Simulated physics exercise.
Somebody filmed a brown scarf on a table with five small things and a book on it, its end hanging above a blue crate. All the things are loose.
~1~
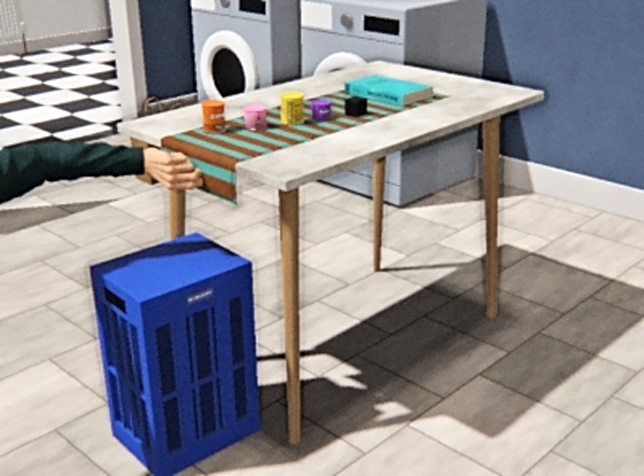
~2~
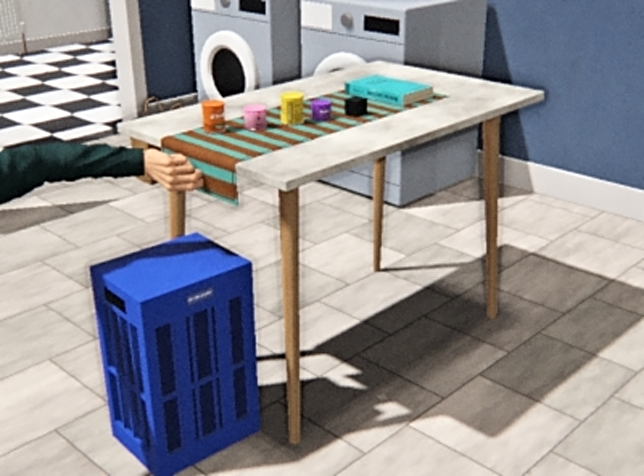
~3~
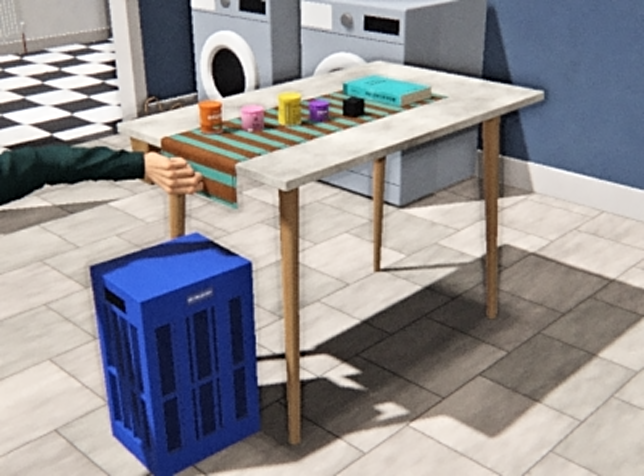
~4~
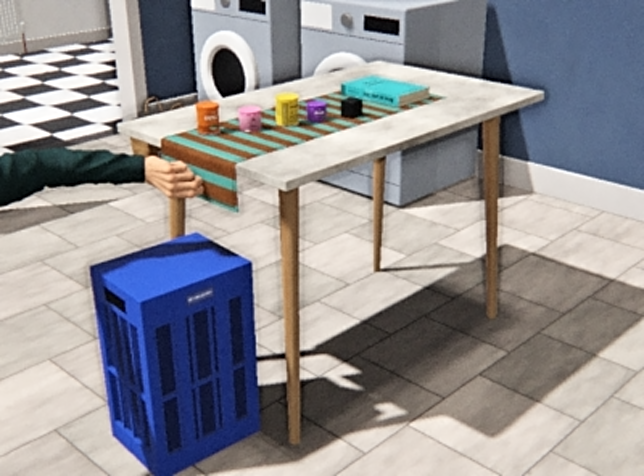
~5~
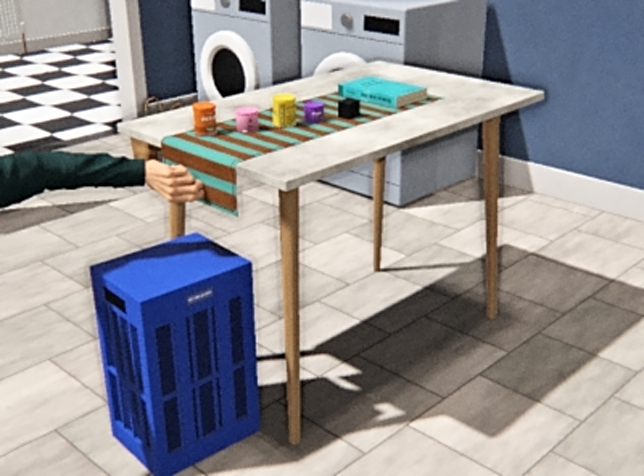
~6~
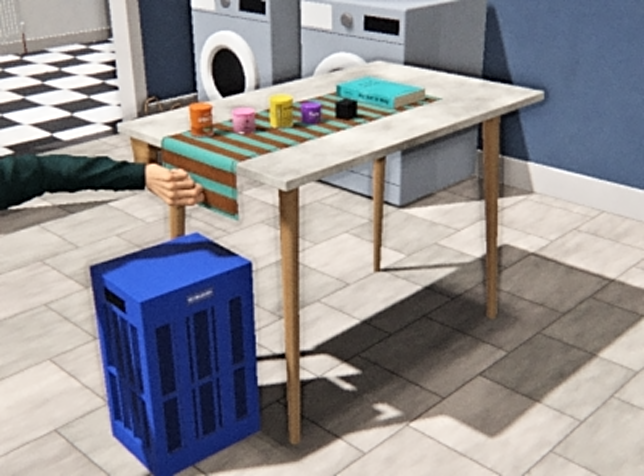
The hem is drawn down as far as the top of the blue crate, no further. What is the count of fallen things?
The answer is one.
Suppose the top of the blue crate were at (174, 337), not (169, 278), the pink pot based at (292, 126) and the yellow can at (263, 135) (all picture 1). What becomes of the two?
The pink pot falls, the yellow can falls.
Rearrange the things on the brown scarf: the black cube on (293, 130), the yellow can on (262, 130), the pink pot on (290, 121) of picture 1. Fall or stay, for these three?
The black cube remains up; the yellow can remains up; the pink pot holds on.
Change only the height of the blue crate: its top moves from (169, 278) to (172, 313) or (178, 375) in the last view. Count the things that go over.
Then 2 and 4.
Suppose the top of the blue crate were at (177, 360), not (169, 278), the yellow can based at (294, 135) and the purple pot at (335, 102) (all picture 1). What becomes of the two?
The yellow can is carried off; the purple pot stays on.
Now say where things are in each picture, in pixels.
Hem (237, 205); orange can (213, 103); pink pot (255, 108); yellow can (292, 95); purple pot (321, 102); black cube (356, 98); top of the crate (169, 278), in the first picture.
Hem (238, 205); orange can (213, 103), in the second picture.
Hem (237, 209); pink pot (252, 108), in the third picture.
Hem (238, 212); yellow can (287, 96); top of the crate (169, 278), in the fourth picture.
Hem (237, 216); purple pot (314, 104), in the fifth picture.
Hem (239, 220); orange can (200, 106); pink pot (243, 111); yellow can (281, 98); purple pot (311, 105); black cube (346, 101), in the sixth picture.
A little later, hem near (201, 234); all still up.
Next, hem on the crate; orange can gone.
When it is over, hem on the crate; orange can gone. Over the edge go one.
